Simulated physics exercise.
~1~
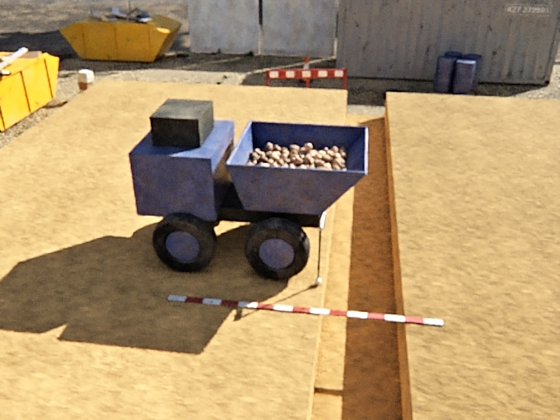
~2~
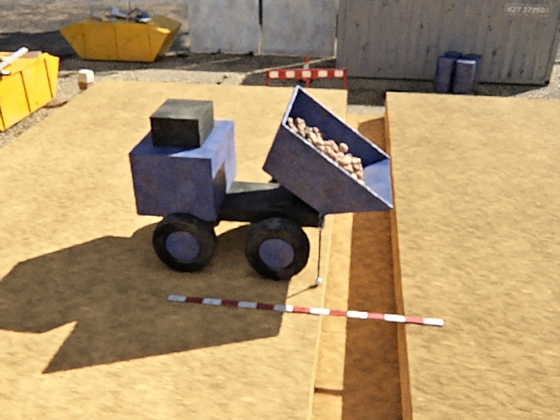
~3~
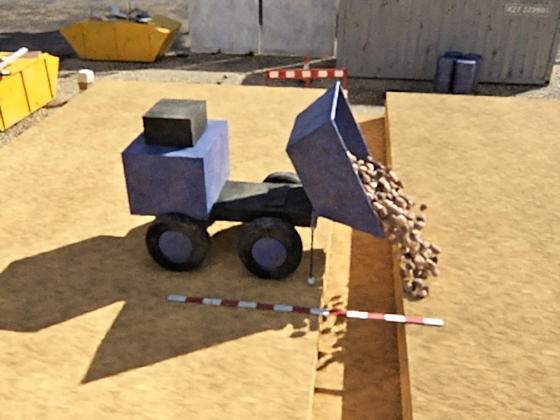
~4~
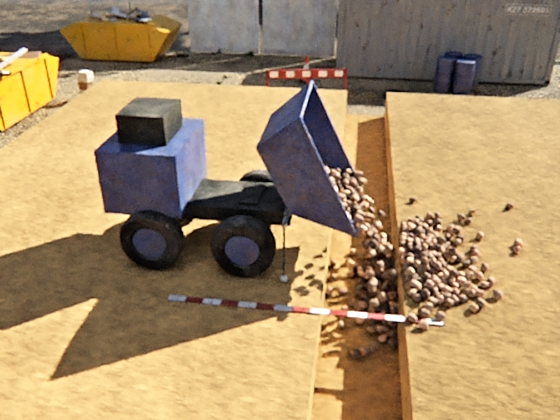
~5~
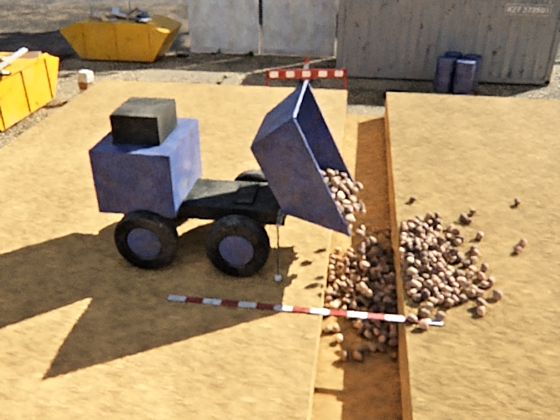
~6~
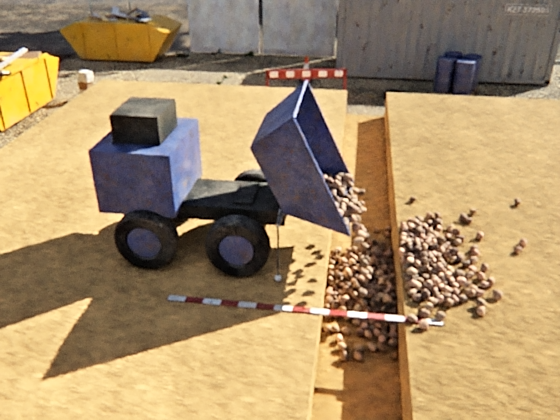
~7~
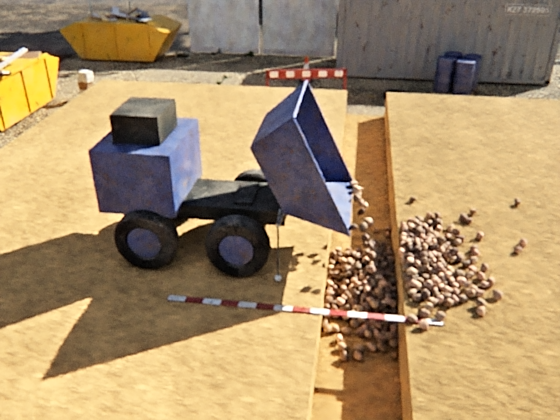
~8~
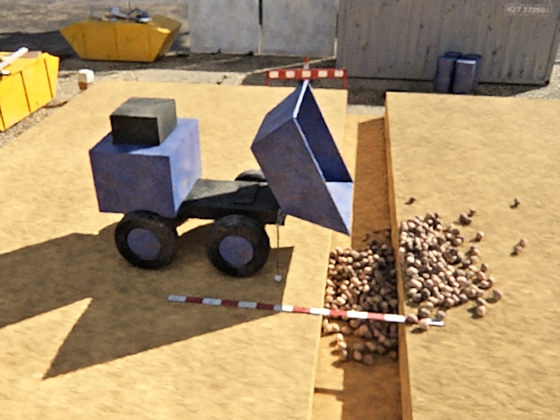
On a sunlit building site, a blue dumper at the edge of a trench tips its skip forward, then rolls back to the left as rounded cobbles pour out. The skip empties, leaving most of the stones heaped in the trench and the rest scattered on the ground beyond.
